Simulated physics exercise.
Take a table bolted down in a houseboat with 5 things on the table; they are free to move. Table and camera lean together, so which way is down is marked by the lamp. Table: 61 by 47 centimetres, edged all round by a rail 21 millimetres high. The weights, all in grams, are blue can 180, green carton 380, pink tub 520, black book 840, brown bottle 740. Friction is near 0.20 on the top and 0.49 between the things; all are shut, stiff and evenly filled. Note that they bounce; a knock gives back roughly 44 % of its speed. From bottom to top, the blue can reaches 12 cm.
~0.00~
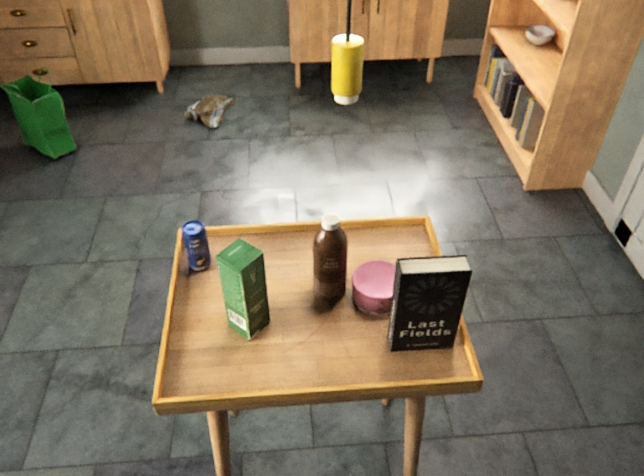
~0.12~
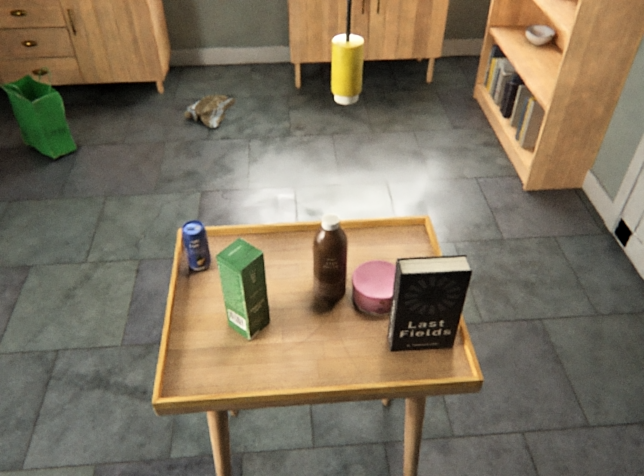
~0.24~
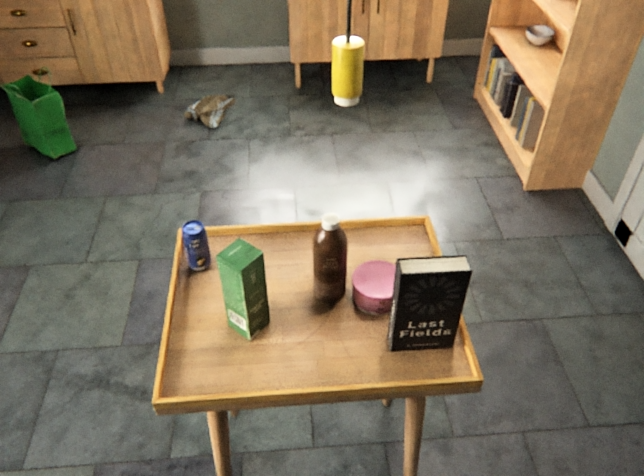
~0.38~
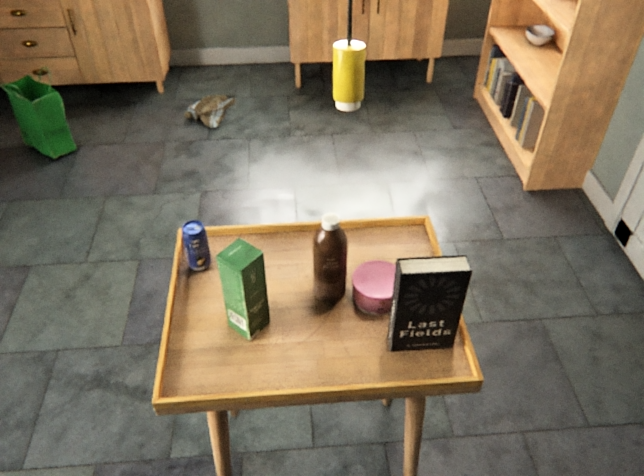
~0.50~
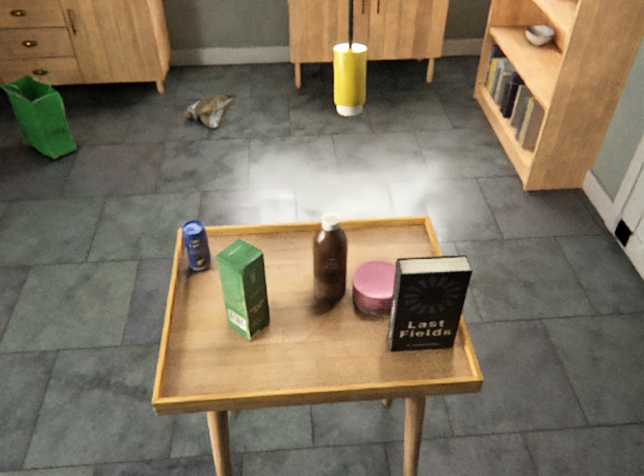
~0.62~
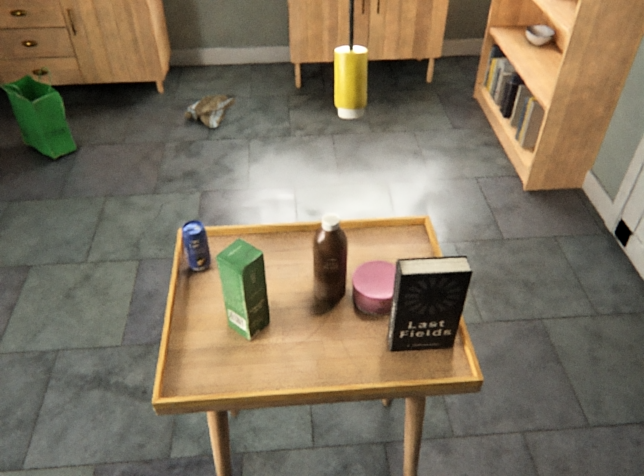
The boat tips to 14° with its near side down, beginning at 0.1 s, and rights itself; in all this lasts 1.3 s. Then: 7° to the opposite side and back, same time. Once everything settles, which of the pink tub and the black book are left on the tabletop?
The pink tub is left there, the black book is not left there.
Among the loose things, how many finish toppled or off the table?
That makes 1.
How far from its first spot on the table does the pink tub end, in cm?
It ends about 4 centimetres from where it started.
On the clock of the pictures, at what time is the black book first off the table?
That first happens close to 1.1 seconds.
By 1.02 s, boat heeled 9°, near side down; black book rocked 52° off its seat near (436, 357); pink tub 3 cm from its spot near (380, 298); green carton 4 cm from its spot.
By 1.32 s, boat level; black book now off the table; pink tub 4 cm from its spot near (381, 301); green carton 5 cm from its spot.
By 1.62 s, boat heeled 2°, far side down; pink tub 4 cm from its spot near (381, 301); green carton 5 cm from its spot; brown bottle 4 cm from its spot.
When it is over (3.2 s), off the table, black book; the other 4 within 5 cm of the start. In the last view, pink tub near (381, 301).
